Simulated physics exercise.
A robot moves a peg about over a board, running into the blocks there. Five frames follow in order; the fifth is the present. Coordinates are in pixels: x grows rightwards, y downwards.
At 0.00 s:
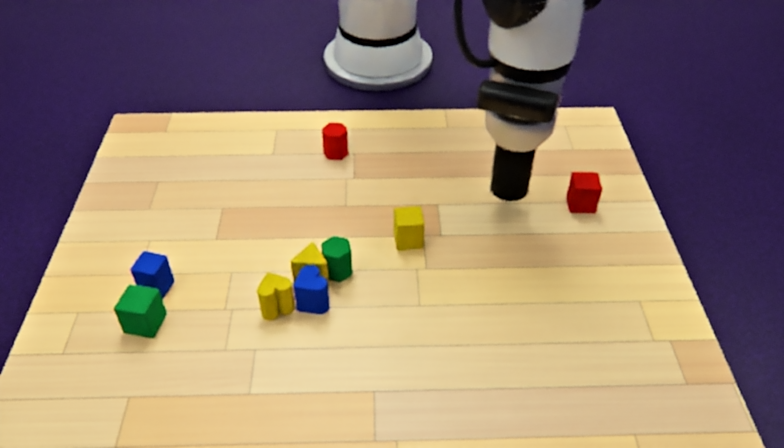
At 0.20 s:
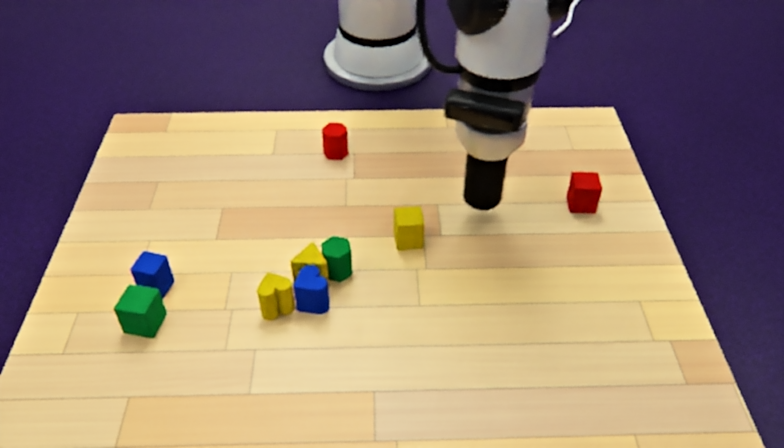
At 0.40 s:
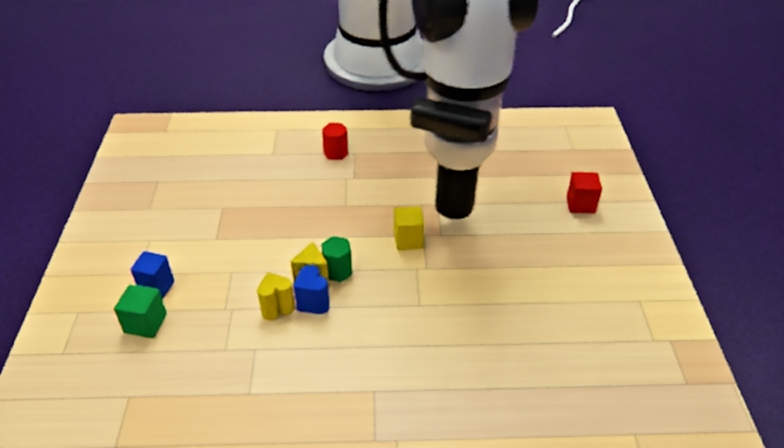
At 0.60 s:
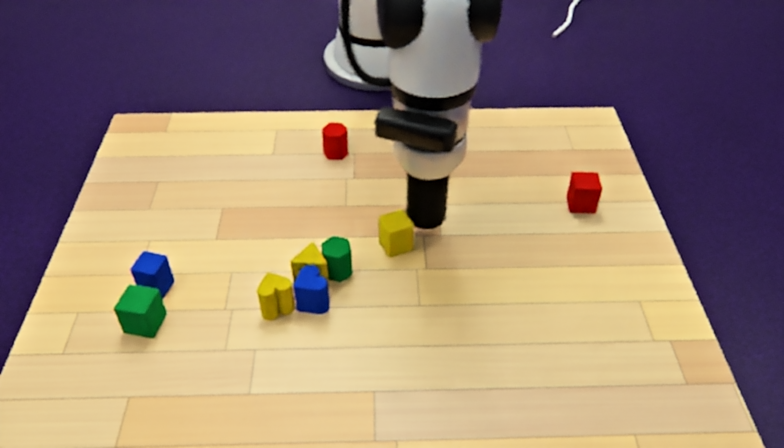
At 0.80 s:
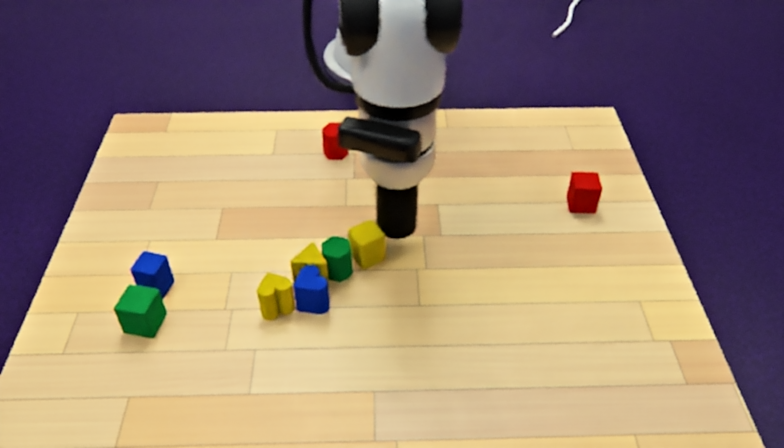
A robot arm moves its black peg left and pushes the yellow block toward the green hexagon.
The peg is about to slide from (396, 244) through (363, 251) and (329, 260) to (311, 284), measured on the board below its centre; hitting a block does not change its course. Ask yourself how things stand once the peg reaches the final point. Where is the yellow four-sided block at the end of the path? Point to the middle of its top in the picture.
Pixel (272, 270).
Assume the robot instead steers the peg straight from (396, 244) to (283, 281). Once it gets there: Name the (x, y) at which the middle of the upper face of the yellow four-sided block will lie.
The spot you're after is about (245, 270) in the image.
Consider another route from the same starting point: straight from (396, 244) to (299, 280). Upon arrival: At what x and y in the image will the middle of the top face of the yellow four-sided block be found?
When the path ends, it will be at (261, 267).
What follows on the original path. One third of the way, peg at (362, 233); yellow triangular piece at (284, 263); blue heart-shaped block at (306, 283), turned 30° anticlockwise; green hexagon at (310, 256), turned 25° anticlockwise; yellow four-sided block at (331, 239).
Two thirds of the way, peg at (328, 242); yellow heart-shaped block at (267, 289), turned 30° anticlockwise; yellow triangular piece at (246, 273); blue heart-shaped block at (305, 285), turned 40° anticlockwise; green hexagon at (274, 267), turned 25° anticlockwise; yellow four-sided block at (295, 249).
At the end, peg at (309, 265); yellow heart-shaped block at (263, 297), turned 45° anticlockwise; yellow triangular piece at (215, 281), turned 15° clockwise; blue heart-shaped block at (305, 286), turned 45° anticlockwise; green hexagon at (243, 280); yellow four-sided block at (272, 270), turned 15° clockwise.
